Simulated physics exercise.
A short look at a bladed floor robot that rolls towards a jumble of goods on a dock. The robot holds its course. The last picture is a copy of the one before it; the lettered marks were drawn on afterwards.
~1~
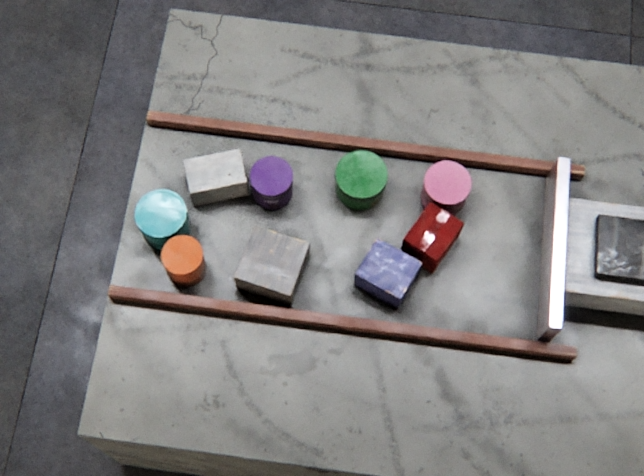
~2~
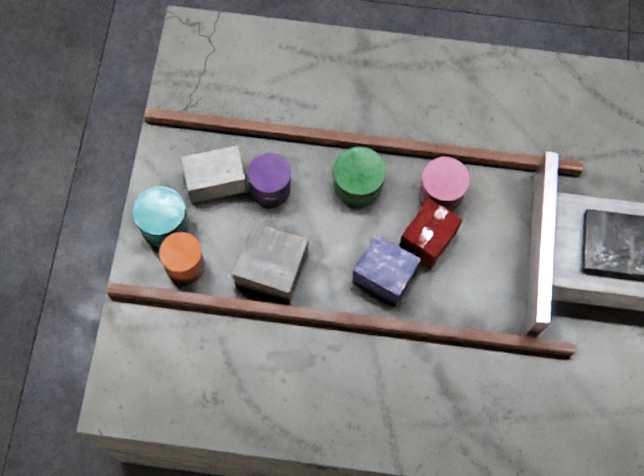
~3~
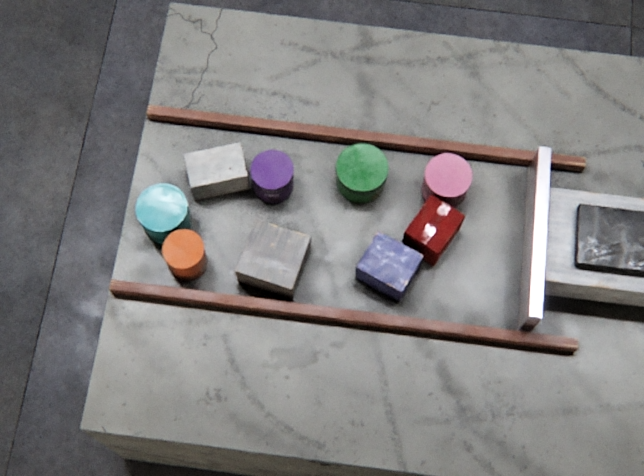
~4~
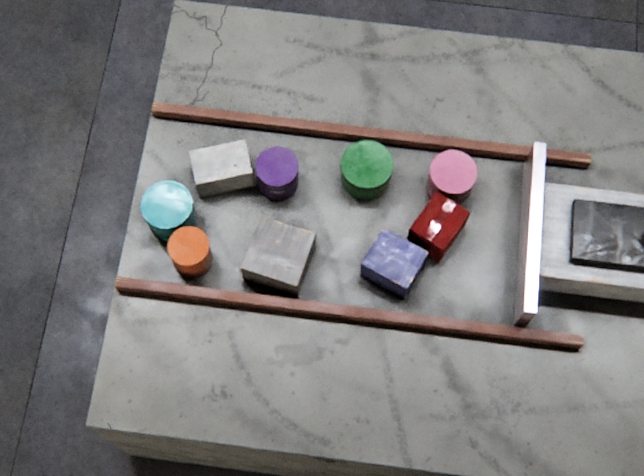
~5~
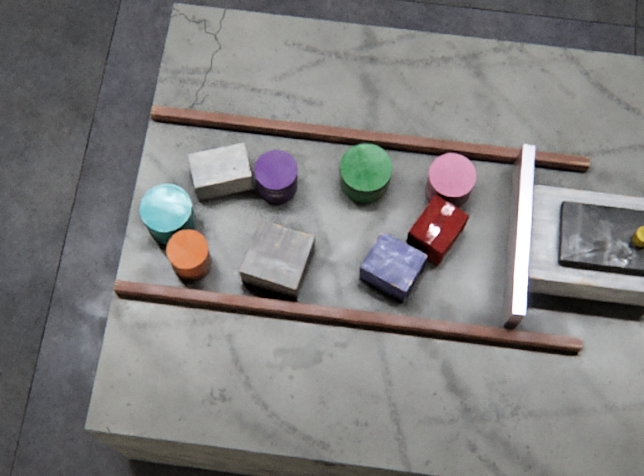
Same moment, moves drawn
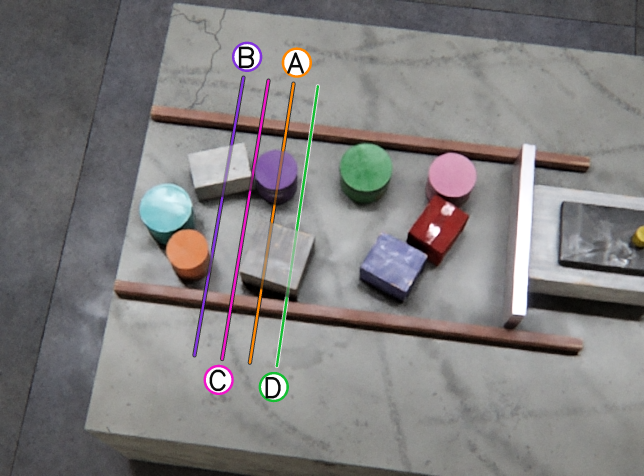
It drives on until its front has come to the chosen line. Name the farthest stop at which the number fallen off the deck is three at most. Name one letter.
The farthest such stop is B.
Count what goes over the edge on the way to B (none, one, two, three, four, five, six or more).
Three.
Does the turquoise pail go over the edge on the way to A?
By then, no.
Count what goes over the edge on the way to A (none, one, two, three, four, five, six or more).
By then, none.
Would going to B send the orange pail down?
By then, yes.
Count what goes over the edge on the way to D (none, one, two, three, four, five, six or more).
The count is none.
On the marked copy, A at (273, 216); B at (220, 209); C at (247, 213); D at (298, 219).
Taking B. A third of the way, robot (489, 222); blue crate (373, 272); pink pail (386, 175).
Two thirds of the way, robot (380, 209); turquoise pail (165, 212); orange pail (161, 255).
When it is over, robot (295, 199); turquoise pail over the edge; orange pail over the edge; three fallen.
As for the rest, A is within the limit but short; C is within the limit but short; D is within the limit but short.
